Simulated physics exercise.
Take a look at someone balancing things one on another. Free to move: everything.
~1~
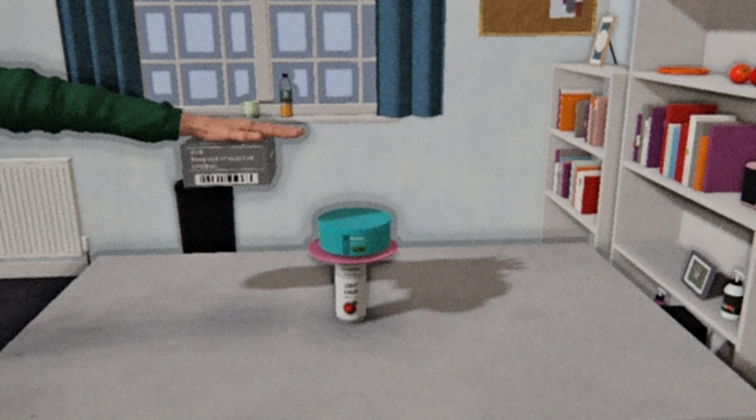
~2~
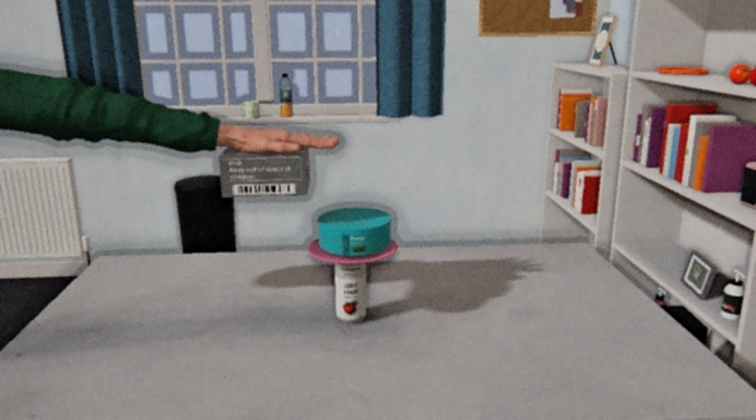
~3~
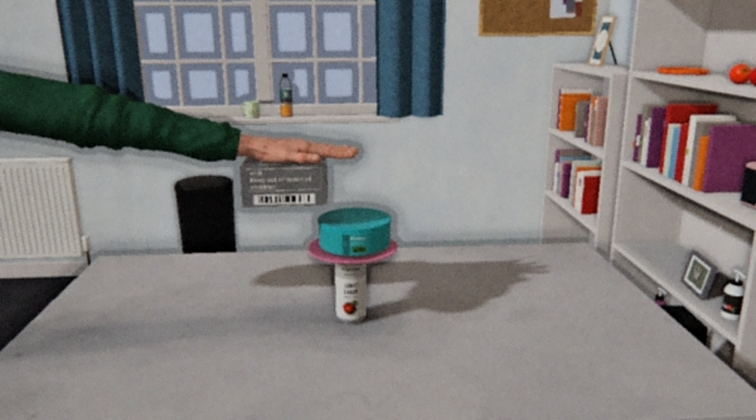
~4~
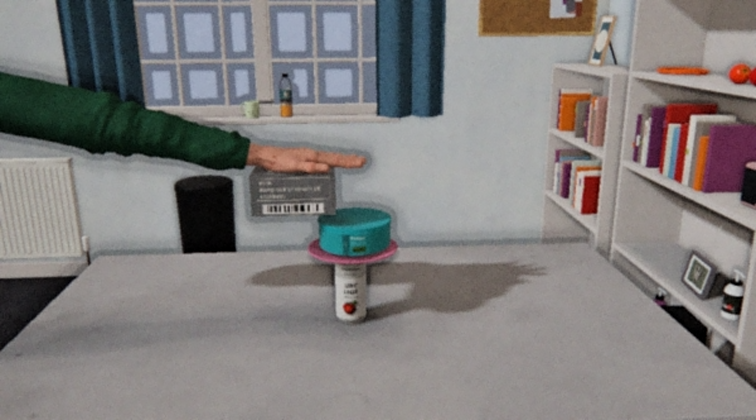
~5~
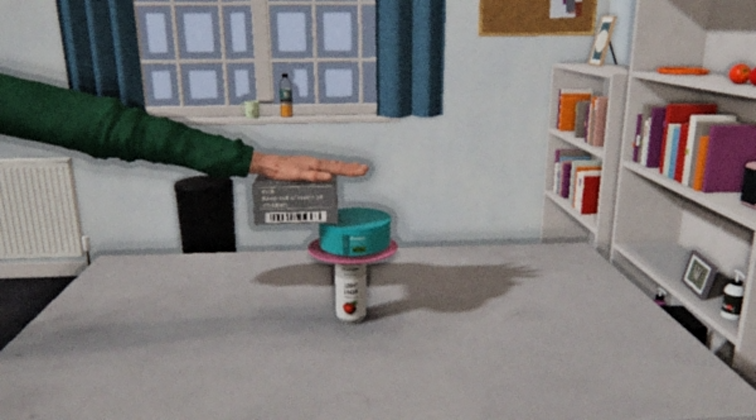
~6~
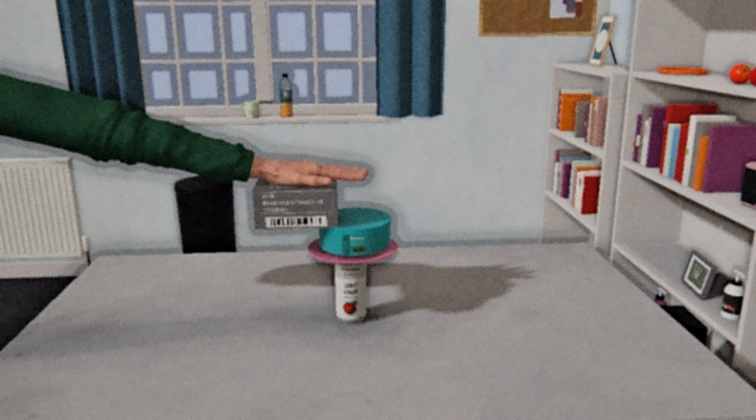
On a grey table in a room with bookshelves, a green-sleeved hand moved a grey box rightward and down, and set it on a turquoise tub above a pink disc and white can, still holding it.
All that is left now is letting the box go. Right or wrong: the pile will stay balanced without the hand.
Wrong.
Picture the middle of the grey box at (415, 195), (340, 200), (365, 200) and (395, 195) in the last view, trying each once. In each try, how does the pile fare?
Result per try: First toppled, second still standing, third still standing, fourth toppled.
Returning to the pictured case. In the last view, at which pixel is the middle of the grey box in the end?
The object finishes somewhere near (281, 284).
Then, 0.30 s on from there, grey box now fallen.
Then, 0.50 s on from there, things are still on the move.
In the end, fallen, grey box; the other 3 unmoved. At the end, from the last picture's camera, grey box near (281, 284). The pile loses its balance.
